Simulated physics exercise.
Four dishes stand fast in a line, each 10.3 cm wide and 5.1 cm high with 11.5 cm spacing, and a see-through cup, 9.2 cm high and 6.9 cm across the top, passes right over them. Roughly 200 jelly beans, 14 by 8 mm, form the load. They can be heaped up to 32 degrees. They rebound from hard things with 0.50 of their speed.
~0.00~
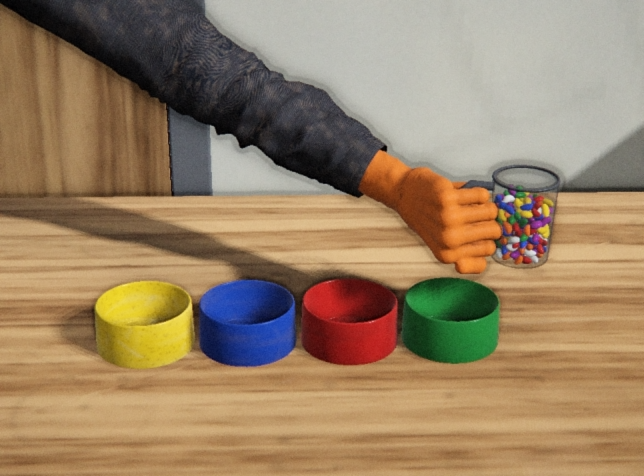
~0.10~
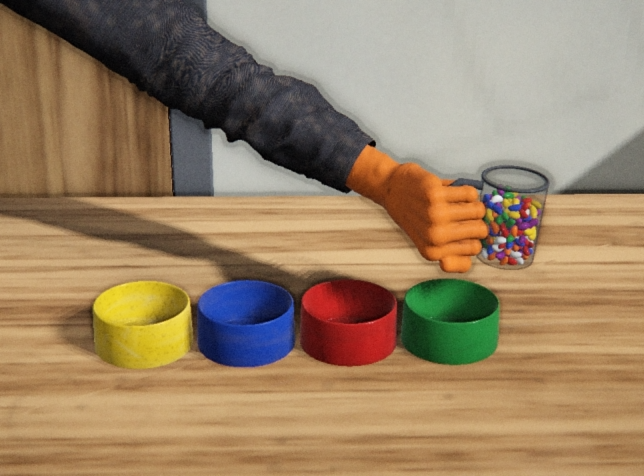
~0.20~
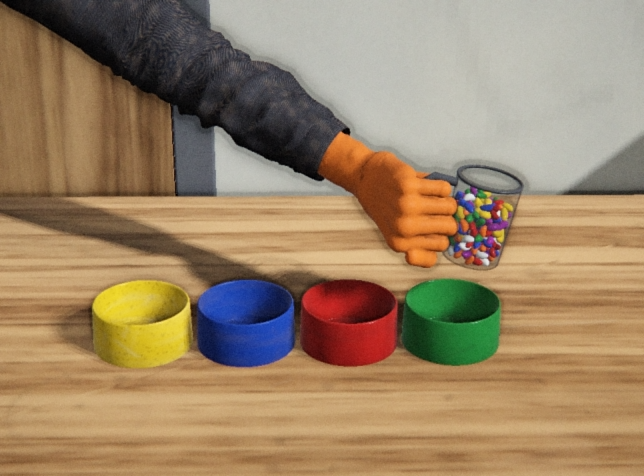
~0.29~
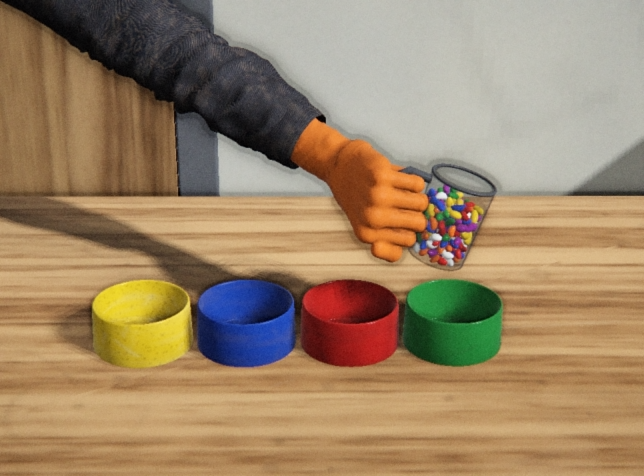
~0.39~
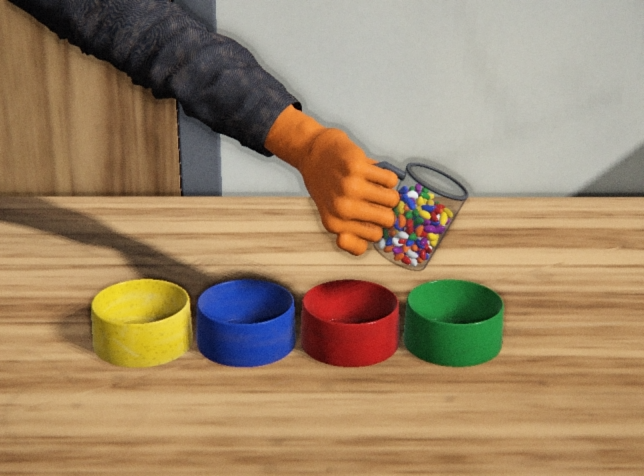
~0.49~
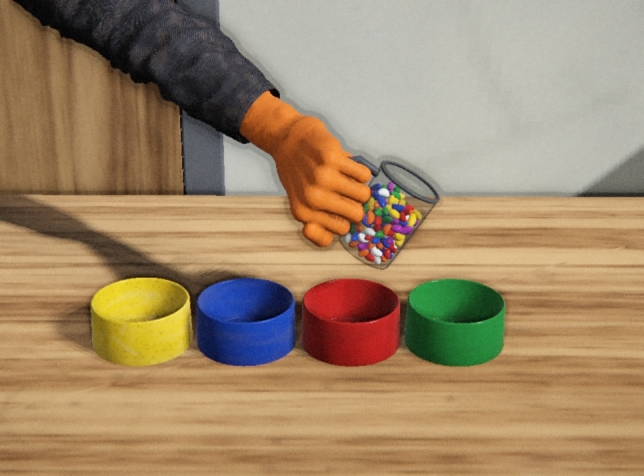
An orange-gloved hand moving a clear cup of colourful pieces leftward above green and red dishes in a row, gradually tilting it rightward.
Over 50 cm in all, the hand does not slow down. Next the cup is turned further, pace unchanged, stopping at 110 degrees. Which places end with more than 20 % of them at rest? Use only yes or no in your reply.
Red: No; blue: No; green: No; yellow: Yes; counter: No.
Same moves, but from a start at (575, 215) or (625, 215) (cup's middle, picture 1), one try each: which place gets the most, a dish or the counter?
Yellow, then blue.
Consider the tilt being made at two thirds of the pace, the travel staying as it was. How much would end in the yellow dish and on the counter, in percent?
Then the yellow dish would get 100 and the counter 0.
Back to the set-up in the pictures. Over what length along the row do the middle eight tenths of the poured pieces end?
I'd estimate close to 6 cm.
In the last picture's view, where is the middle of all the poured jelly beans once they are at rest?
Resting centre estimate: Around (136, 324).
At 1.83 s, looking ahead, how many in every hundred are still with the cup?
60 per cent.
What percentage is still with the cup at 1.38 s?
I'd estimate some 100 per cent of the load.
After 1.03 s, tilt 68 degrees; cup holds 100 %.
After 1.38 s, tilt 93 degrees; cup holds 100 %.
After 1.83 s, tilt 110 degrees; cup holds 60 %, yellow 35 %.
By 3.2 s all is still; red 0 %, blue 0 %, green 0 %, yellow 100 %, counter 0 %.
